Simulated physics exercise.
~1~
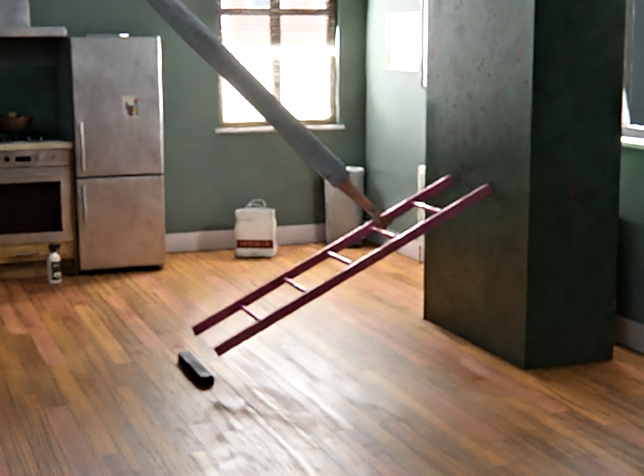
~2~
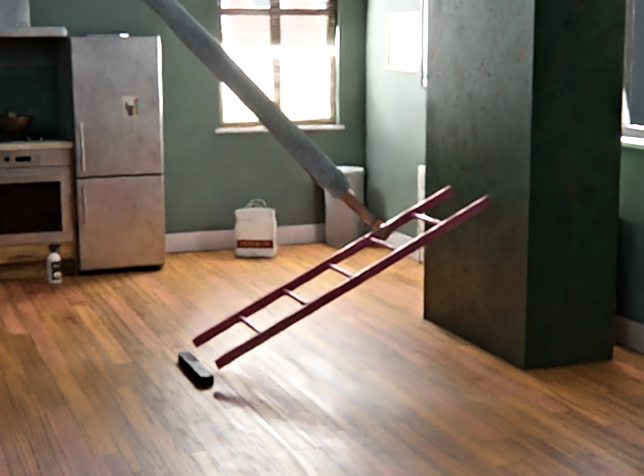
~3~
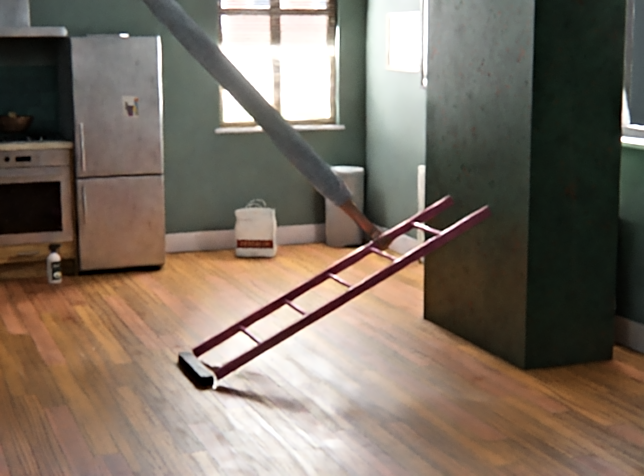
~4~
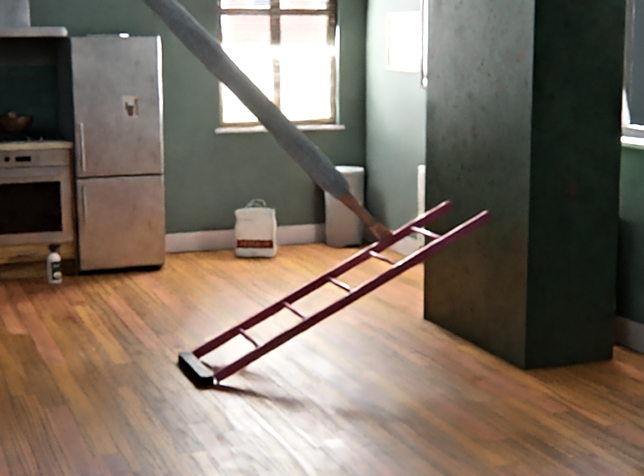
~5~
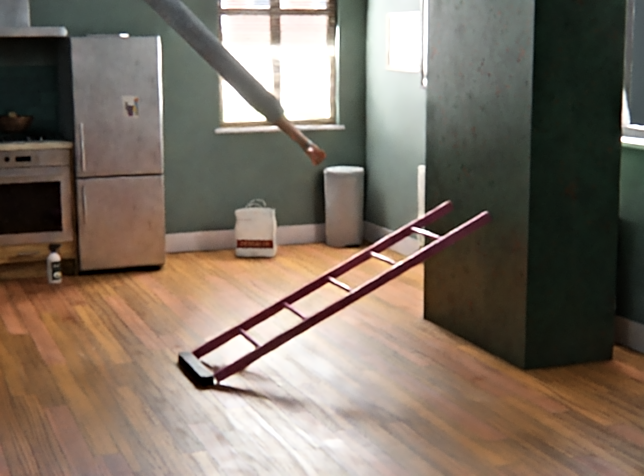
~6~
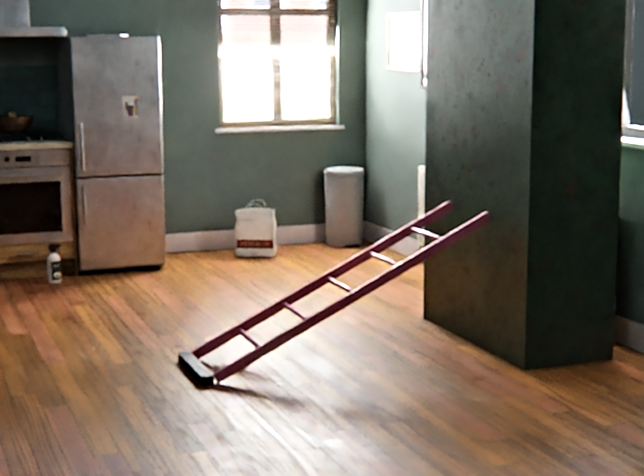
An arm lowers a pink ladder against a dark batten and withdraws, leaving it leaning.
